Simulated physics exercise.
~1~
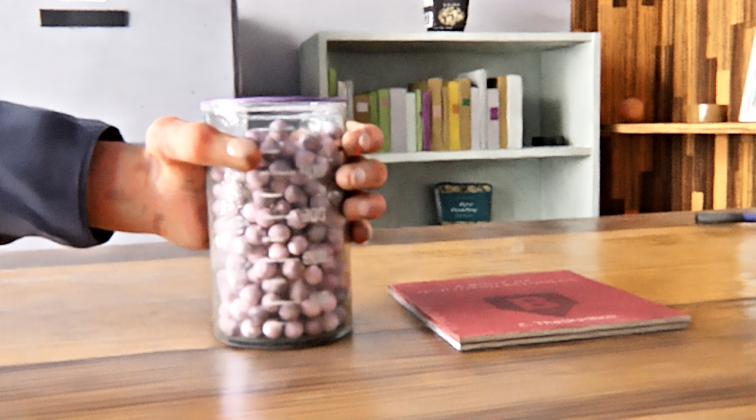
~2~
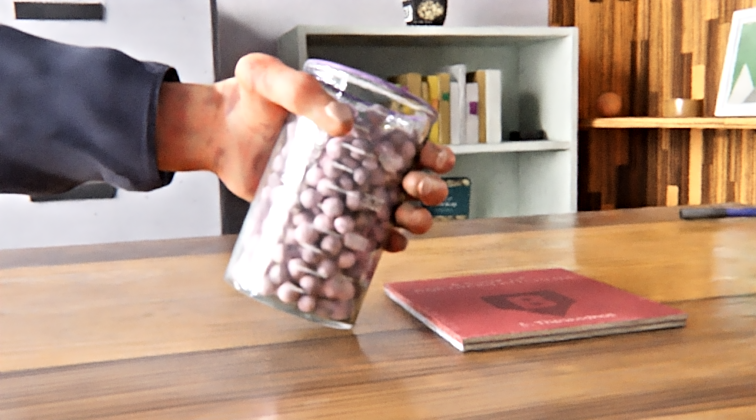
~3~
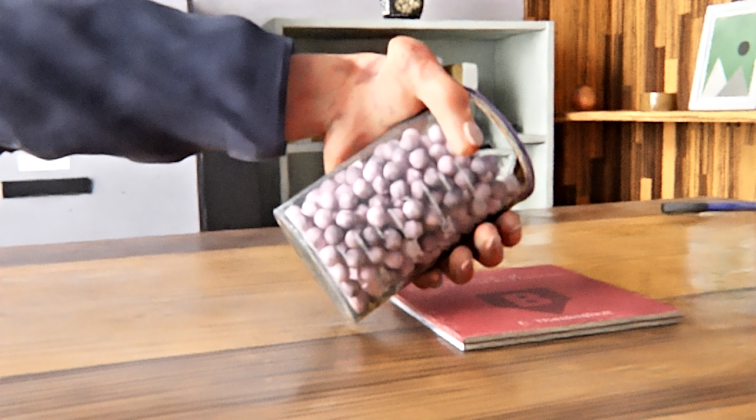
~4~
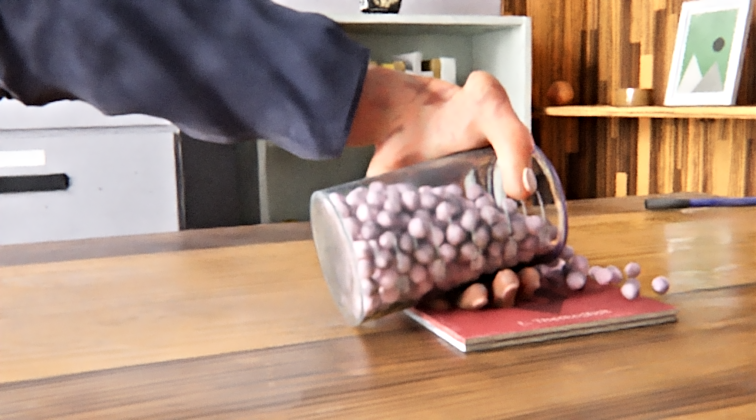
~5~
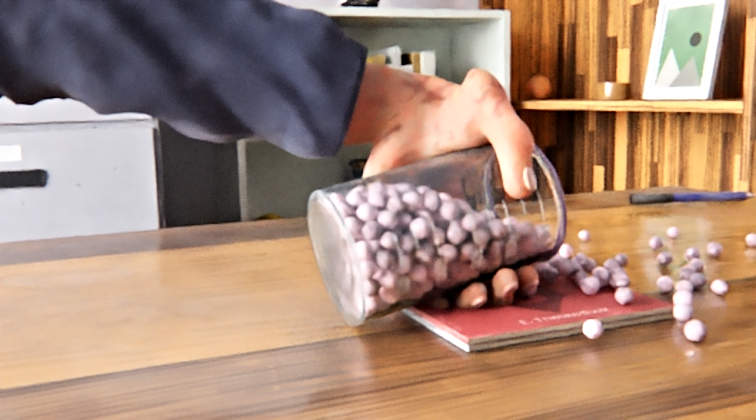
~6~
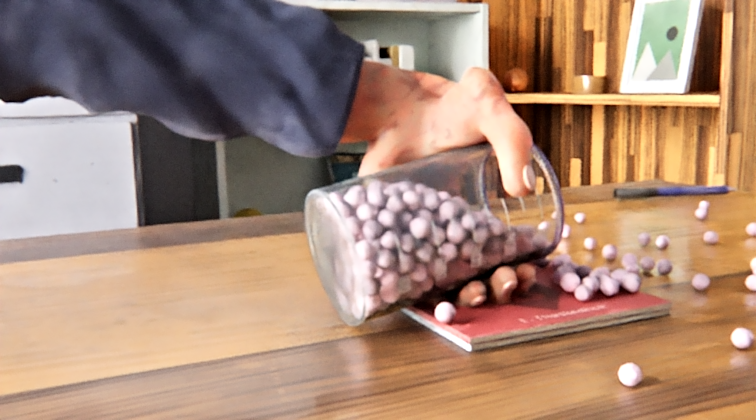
Hand tilting a glass jar of pale purple balls rightward onto a red book, the balls spilling and scattering across a wooden table.
